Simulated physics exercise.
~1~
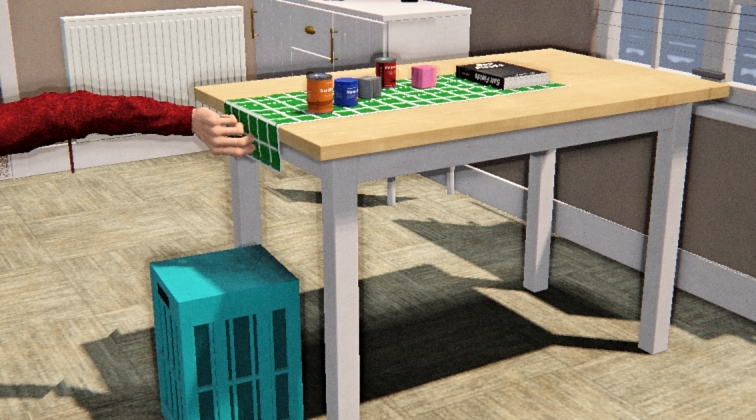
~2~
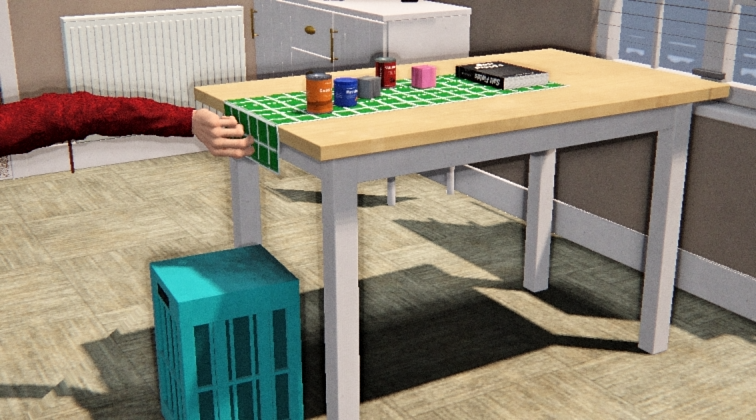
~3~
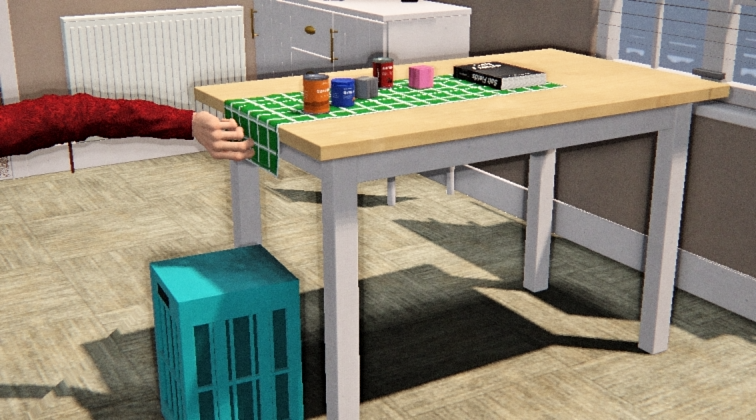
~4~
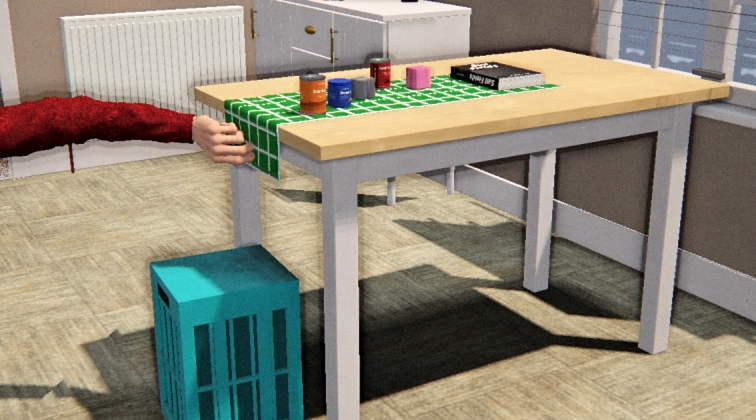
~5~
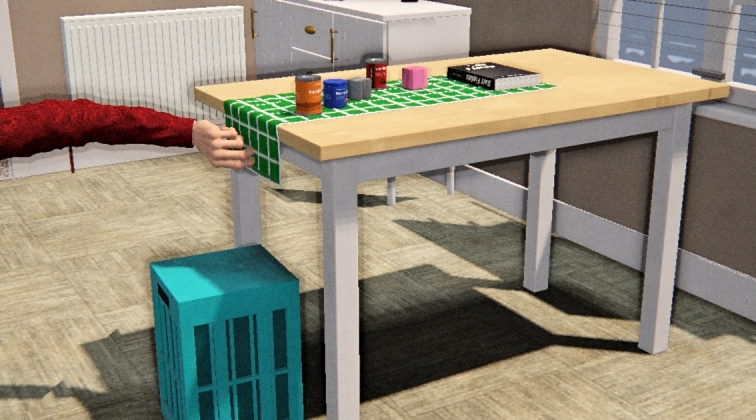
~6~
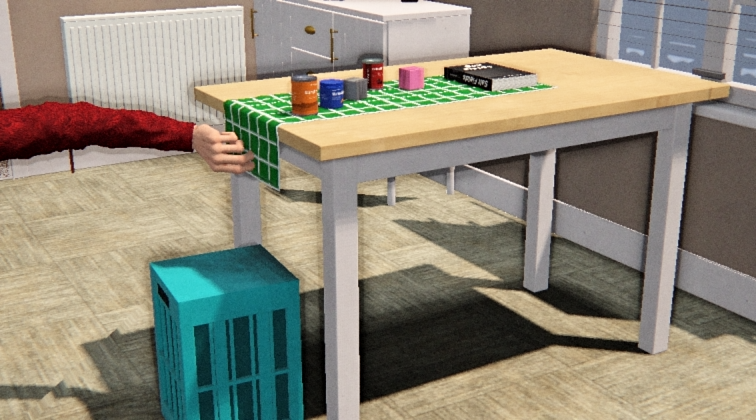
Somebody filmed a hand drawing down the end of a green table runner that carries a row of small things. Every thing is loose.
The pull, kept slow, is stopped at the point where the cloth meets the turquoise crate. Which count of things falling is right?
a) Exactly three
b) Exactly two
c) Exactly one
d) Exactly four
Exactly two (b).
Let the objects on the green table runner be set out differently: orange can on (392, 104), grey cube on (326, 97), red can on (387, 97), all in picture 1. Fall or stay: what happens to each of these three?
I reckon the orange can hangs on, the grey cube takes a fall and the red can hangs on.
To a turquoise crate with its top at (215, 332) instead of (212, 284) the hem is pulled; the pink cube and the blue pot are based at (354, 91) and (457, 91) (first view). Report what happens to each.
Result: Pink cube gone, blue pot still there.
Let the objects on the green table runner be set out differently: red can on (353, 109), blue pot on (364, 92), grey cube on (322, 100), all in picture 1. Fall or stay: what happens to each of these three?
The red can will end up off, the blue pot will stay where it is, the grey cube will end up off.
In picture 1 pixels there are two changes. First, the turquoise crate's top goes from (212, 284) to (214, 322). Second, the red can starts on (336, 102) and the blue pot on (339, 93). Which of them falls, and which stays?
The red can goes over; the blue pot comes down.
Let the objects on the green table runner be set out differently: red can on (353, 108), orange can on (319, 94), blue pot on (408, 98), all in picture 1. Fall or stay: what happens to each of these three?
Result - red can: Down; orange can: Down; blue pot: Still up.
Soon after, hem near (252, 230); orange can gone.
After that, hem on the crate; orange can and blue pot gone.
In the end, hem on the crate; orange can and blue pot gone. The count of fallen things is two.
